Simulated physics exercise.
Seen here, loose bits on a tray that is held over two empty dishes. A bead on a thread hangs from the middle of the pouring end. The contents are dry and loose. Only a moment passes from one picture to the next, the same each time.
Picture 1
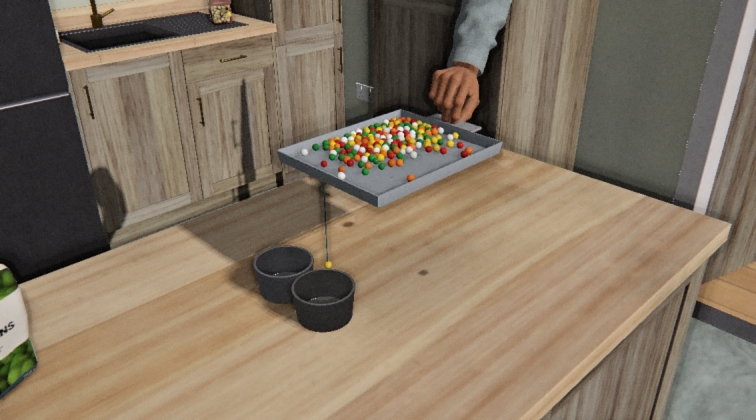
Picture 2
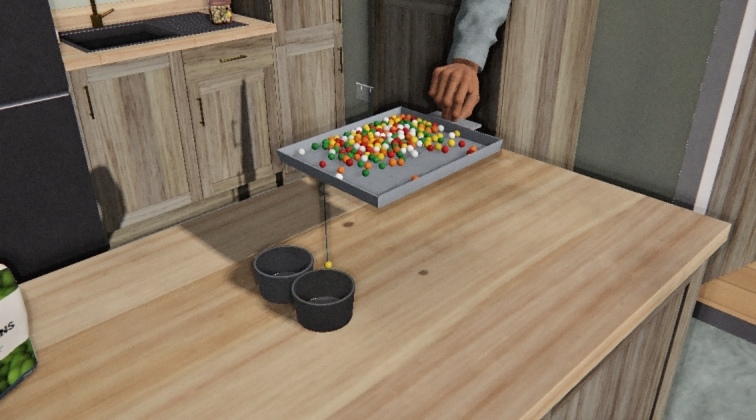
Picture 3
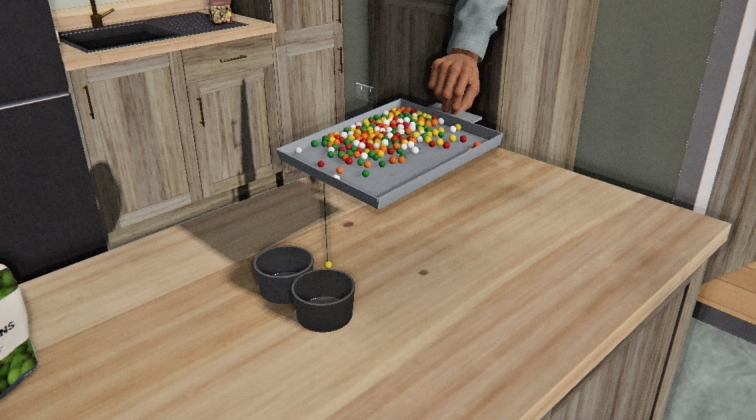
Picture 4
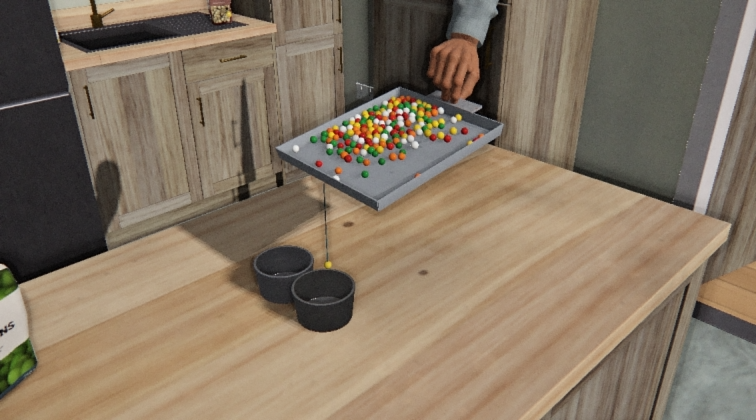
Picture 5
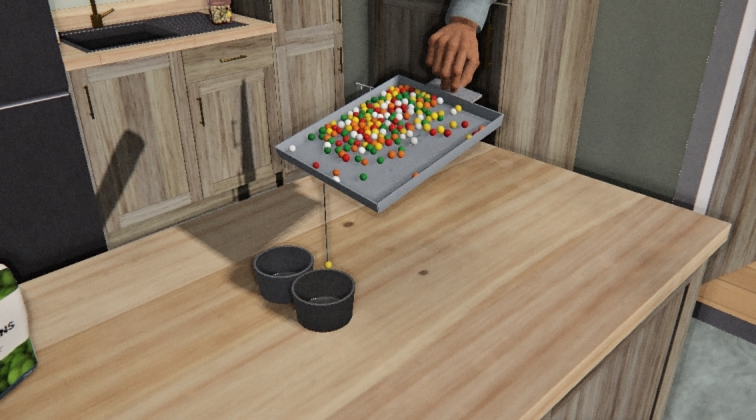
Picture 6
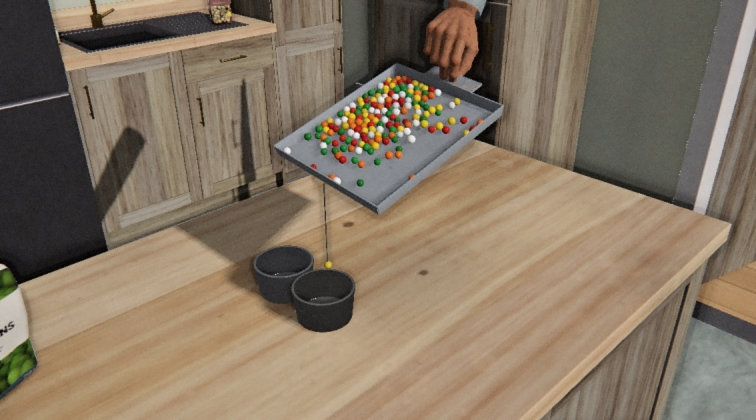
The clip shows a hand holding a gray tray of small multicolored beads above two dark dishes on a wooden counter, gradually raising the handle end so the tray slopes more steeply while the beads shift slightly across it.
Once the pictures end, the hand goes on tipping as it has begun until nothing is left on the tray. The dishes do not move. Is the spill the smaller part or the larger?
The two hold less than half of the load.
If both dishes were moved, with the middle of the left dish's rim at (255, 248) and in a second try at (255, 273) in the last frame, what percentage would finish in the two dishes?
Near 0 % and 0 %.
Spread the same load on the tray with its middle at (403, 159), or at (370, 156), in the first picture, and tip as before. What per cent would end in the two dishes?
In turn 10 and 20 in a hundred.
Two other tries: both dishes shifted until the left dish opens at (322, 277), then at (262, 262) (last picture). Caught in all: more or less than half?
The first try: The larger part. The second: Not half.
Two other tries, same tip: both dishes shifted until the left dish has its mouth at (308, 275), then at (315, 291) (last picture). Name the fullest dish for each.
In turn: The right dish; right.
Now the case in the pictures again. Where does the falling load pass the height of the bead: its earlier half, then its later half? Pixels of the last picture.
At about (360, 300), then at (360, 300).
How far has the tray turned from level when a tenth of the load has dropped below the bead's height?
Around 60° of tilt.
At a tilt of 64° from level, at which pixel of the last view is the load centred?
Close to (354, 196).
Soon, tray tipped steeply; about two thirds on the tray; a stray few in the right dish; a small part outside both; about a quarter in the air.
A while on, tray tipped past a quarter turn; a small part on the tray; a small part in the right dish; about two thirds outside both; about a quarter in the air.
Towards the end, tray tipped past a quarter turn; a small part in the right dish; most outside both.
Finally, tray tipped past a quarter turn; a small part in the right dish; none in the left dish; most outside both.
